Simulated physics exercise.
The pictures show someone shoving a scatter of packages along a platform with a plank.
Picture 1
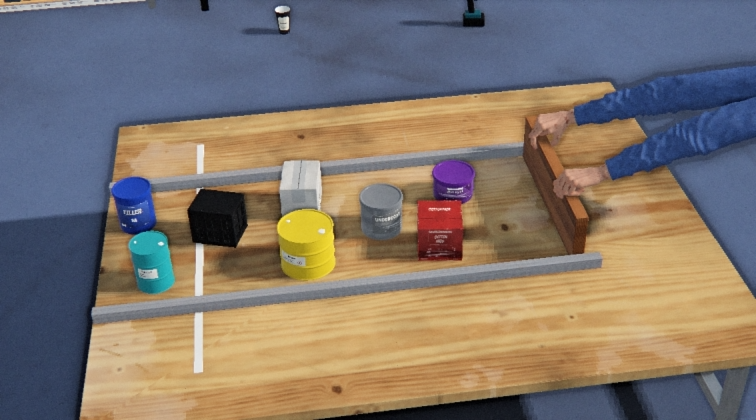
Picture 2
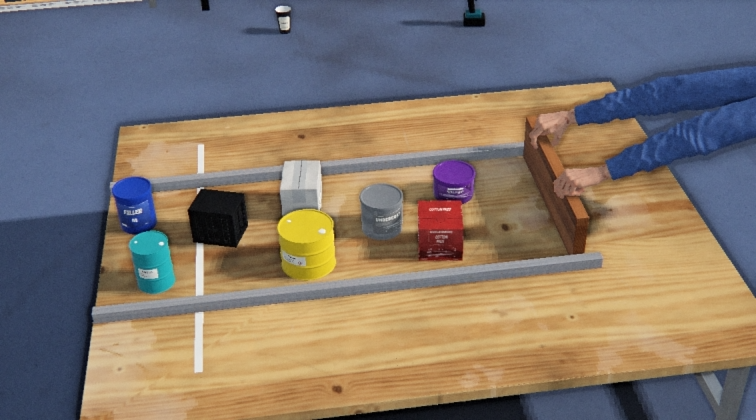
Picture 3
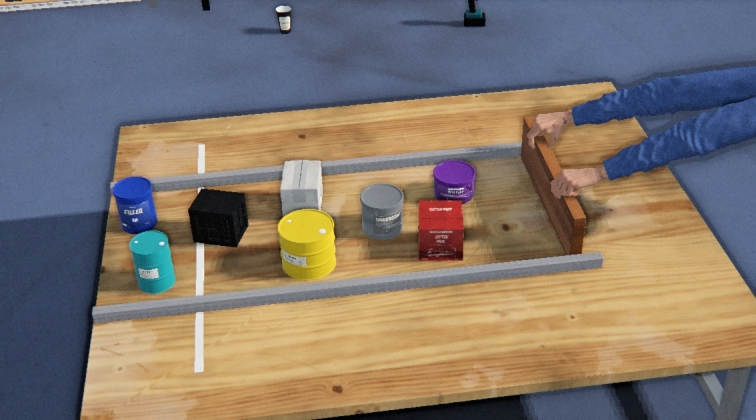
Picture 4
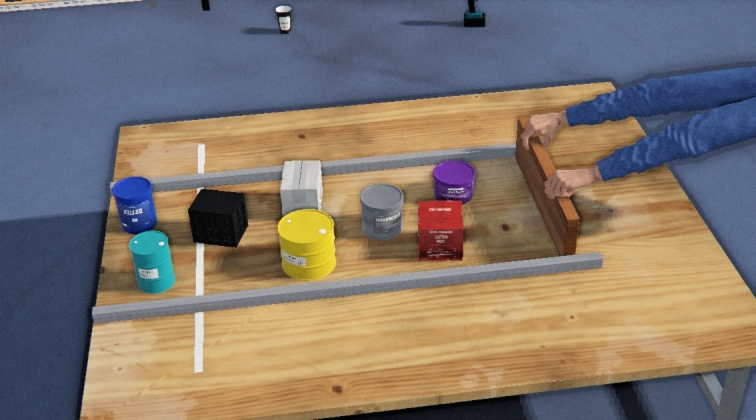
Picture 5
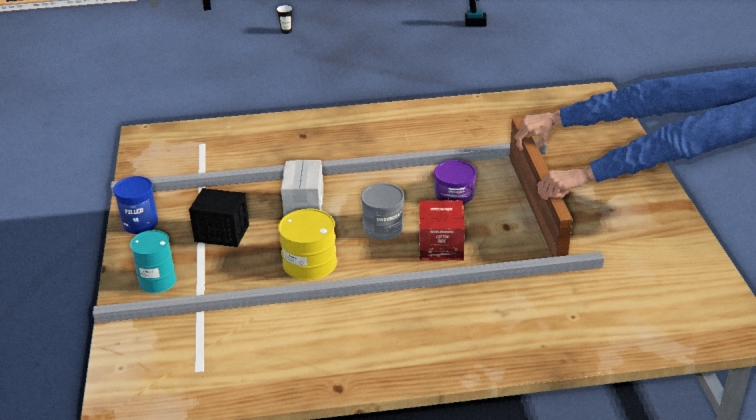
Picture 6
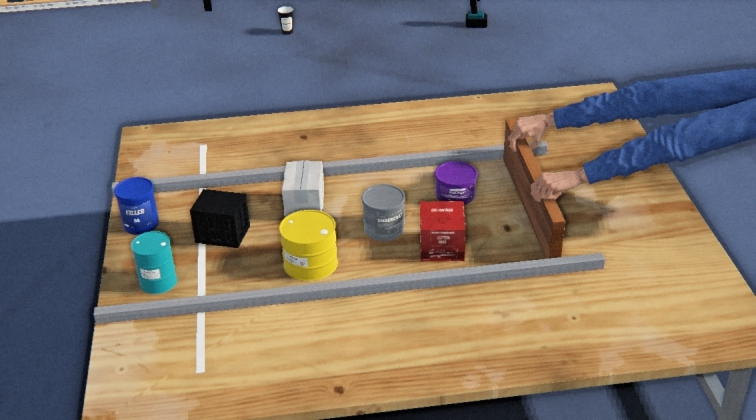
In this clip, two hands hold a wooden plank at the right end of a table and slide it slightly left between two grey rails, while the colourful containers, black crate, red box and white parcel stay essentially still.
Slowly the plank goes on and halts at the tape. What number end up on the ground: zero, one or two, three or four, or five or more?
Outcome: The number that fall off is one or two.
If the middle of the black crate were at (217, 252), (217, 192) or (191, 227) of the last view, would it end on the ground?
In turn it drops off; drops off; stays on.
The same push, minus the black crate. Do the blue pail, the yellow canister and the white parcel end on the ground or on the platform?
The blue pail falls; the yellow canister holds on; the white parcel stays on.
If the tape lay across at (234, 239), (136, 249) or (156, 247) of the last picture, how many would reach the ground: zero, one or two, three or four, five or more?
In that order: None; either three or four; either three or four.
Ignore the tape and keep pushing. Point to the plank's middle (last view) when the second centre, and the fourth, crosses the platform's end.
At (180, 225) for the second, at (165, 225) for the fourth.
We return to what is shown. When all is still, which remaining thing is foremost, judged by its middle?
Foremost is the blue pail.
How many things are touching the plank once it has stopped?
The number is 3.
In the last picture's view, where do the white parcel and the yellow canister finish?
Near (165, 189) and (125, 265).
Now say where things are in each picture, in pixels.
The first picture shows blue pail (135, 206); turquoise canister (152, 262); black crate (218, 218); plank (553, 184); tape (199, 242).
The second picture shows turquoise canister (153, 262); plank (553, 184).
The third picture shows black crate (219, 218); grey pail (382, 212).
The fourth picture shows blue pail (136, 206); red box (440, 231).
The fifth picture shows turquoise canister (154, 262); white parcel (303, 190).
The sixth picture shows blue pail (138, 206); turquoise canister (155, 263); black crate (221, 218); plank (532, 188); tape (202, 242).
Soon after, none off yet; blue pail at rest near (138, 206); turquoise canister at rest near (155, 263); black crate at rest near (221, 218).
By the end, the number that fall off is one or two; fallen, turquoise canister.
